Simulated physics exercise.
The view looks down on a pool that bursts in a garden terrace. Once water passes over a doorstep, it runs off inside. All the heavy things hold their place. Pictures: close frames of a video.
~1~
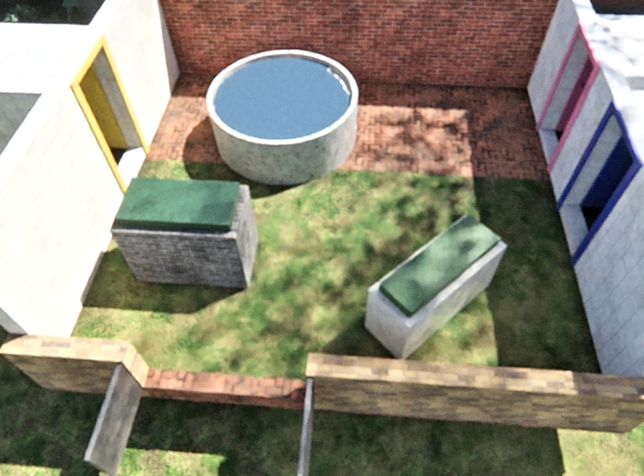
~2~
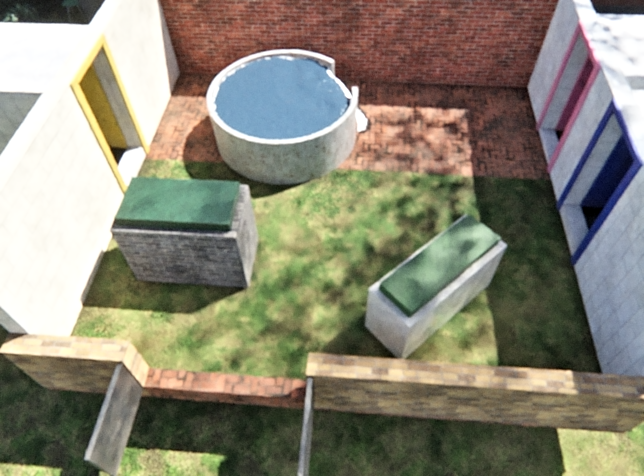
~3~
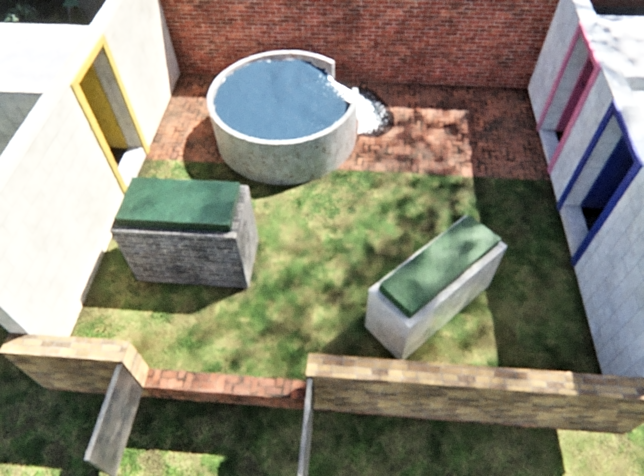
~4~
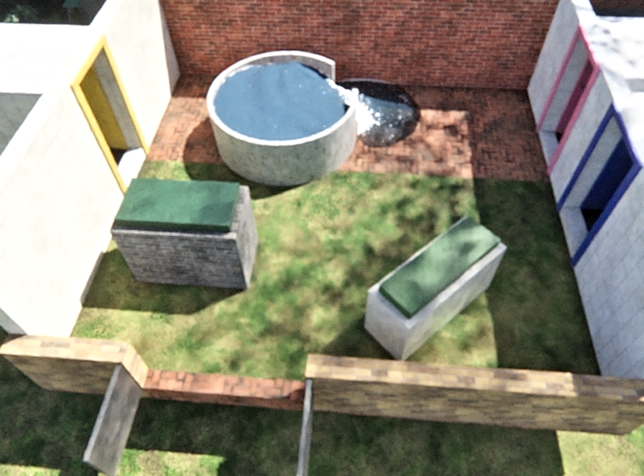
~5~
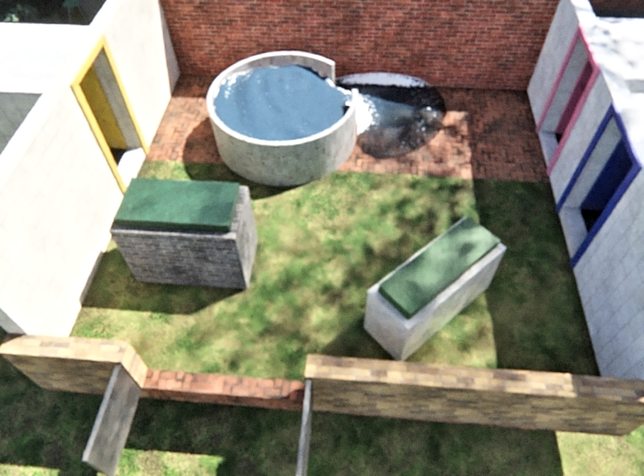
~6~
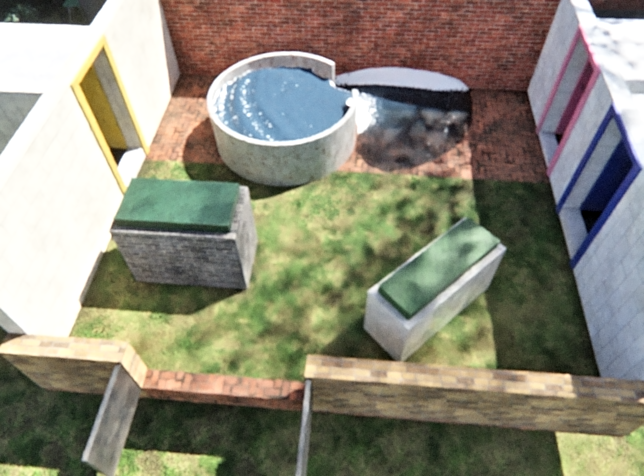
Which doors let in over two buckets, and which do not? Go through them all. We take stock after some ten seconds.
Pink door - over two buckets, blue door - not over two, yellow door - not over two.
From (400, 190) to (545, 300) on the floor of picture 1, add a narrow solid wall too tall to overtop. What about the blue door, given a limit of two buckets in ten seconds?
As for that door, the blue one overshoots.
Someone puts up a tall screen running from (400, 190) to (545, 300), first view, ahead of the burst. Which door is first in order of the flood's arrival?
It is the door marked pink.
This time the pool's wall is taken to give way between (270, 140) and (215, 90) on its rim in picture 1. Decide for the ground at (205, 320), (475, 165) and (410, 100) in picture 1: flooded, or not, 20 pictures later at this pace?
Submerged, bone-dry, bone-dry.
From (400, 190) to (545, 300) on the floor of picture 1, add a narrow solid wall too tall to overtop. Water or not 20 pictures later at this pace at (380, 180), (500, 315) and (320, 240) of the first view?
Untouched; untouched; untouched.
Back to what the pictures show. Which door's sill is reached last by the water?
I'd go with the yellow-painted one.
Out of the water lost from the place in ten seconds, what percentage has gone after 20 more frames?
It works out at roughly 35 per cent.
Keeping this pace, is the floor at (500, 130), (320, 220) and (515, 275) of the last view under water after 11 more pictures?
Taking them as listed, they are waterlogged, spared and spared.
A moment on, water covers 20 % of the floor; the pink door wet at the sill, nothing in, the blue door not reached, the yellow door not reached.
Next, water covers 25 % of the floor; the pink door over two buckets in, the blue door not reached, the yellow door not reached.
Then, water covers 40 % of the floor; the pink door far over two buckets in, the blue door wet at the sill, nothing in, the yellow door not reached.
Later, water covers 65 % of the floor; the pink door far over two buckets in, the blue door wet at the sill, nothing in, the yellow door wet at the sill, nothing in.
In the end, water covers 95 % of the floor; the pink door far over two buckets in, the blue door wet at the sill, nothing in, the yellow door wet at the sill, nothing in.
